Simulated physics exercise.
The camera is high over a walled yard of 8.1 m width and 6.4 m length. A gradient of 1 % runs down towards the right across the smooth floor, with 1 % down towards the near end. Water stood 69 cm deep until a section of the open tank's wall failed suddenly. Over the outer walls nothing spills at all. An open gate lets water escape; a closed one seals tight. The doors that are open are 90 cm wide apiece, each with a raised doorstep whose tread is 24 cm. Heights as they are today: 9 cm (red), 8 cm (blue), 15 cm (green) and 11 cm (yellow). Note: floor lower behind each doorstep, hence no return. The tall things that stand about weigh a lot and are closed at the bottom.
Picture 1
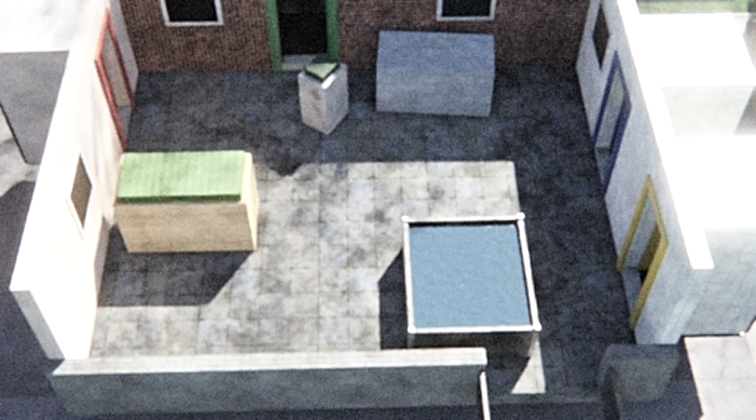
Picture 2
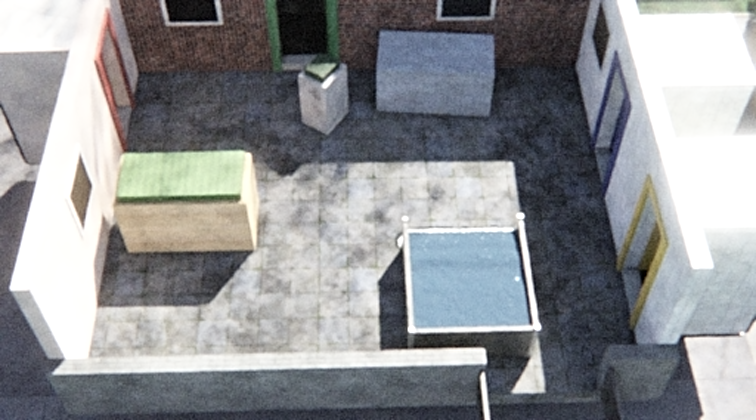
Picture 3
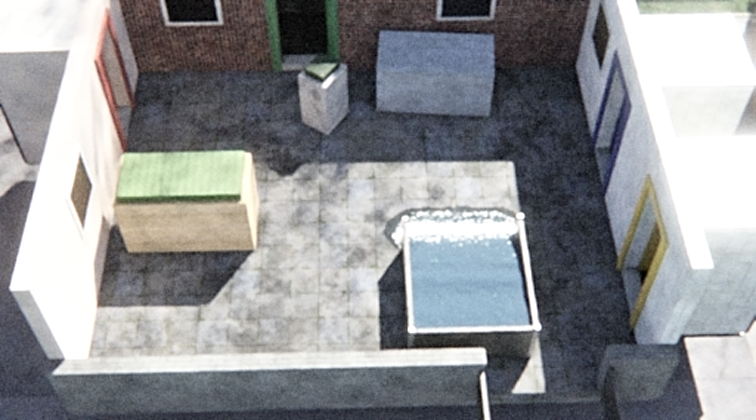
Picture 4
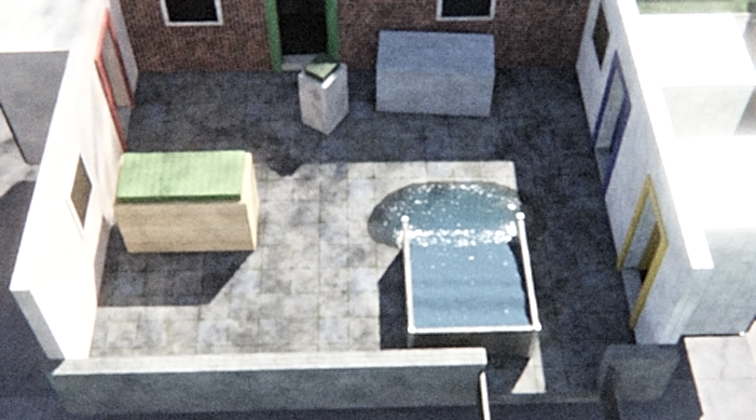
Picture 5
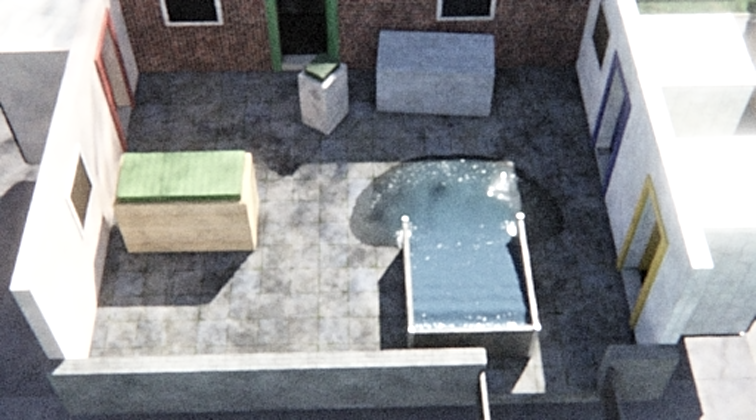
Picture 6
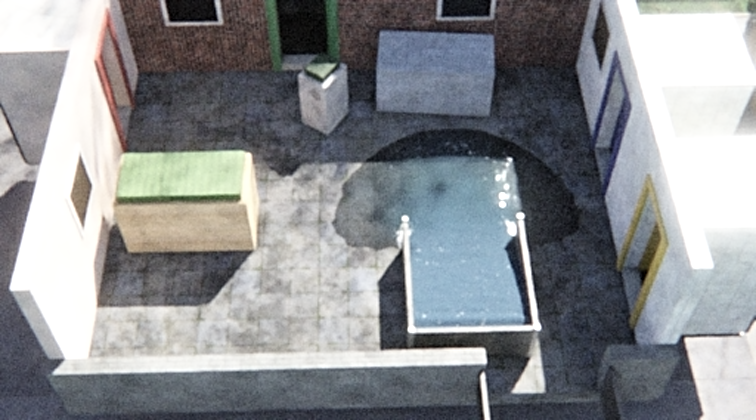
To begin with, still water fills an open square tank in a walled yard with coloured doors. Water then pours out over the tank's far side, foaming onto the paved floor, and spreads in a widening, rounded sheet towards the back and out to both sides, while the level in the tank lowers slightly.
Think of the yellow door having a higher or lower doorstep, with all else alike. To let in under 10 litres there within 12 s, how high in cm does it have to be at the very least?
At least roughly 6 cm.
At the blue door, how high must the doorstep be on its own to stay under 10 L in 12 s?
Door blue, min height approx. 13.0 cm.
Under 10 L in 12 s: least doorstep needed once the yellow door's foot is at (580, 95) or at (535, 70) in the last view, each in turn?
Roughly 28 cm for the first and 23 cm for the second.
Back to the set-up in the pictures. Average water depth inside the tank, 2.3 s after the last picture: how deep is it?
15 cm, roughly.
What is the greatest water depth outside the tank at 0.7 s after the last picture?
36 cm.
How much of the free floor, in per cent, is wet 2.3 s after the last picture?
Roughly 40 percent.
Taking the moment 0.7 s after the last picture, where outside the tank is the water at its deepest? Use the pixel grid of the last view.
At about pixel (447, 121).
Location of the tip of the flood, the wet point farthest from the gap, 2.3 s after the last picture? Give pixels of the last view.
At about (217, 74).
Then, 0.7 s after the last picture water covers 30 % of the floor, deepest (36 cm) near (447, 121); it has not reached the yellow door.
Then, 2.3 s after the last picture water covers 40 % of the floor, deepest (32 cm) near (567, 112); it has not reached the yellow door.
Then, 11.3 s after the last picture water covers 90 % of the floor, deepest (10 cm) near (633, 375); 8 cm at the yellow door, 0 litres in over its 11 cm doorstep.
At the yellow door as built, the water peaked near 9 cm, 10.9 s after the last picture.
With a doorstep of 5.5 cm, 14 litres would have come in within the 12 s; with 7.5 cm, 3 litres. So under 10 litres takes about 6 cm.
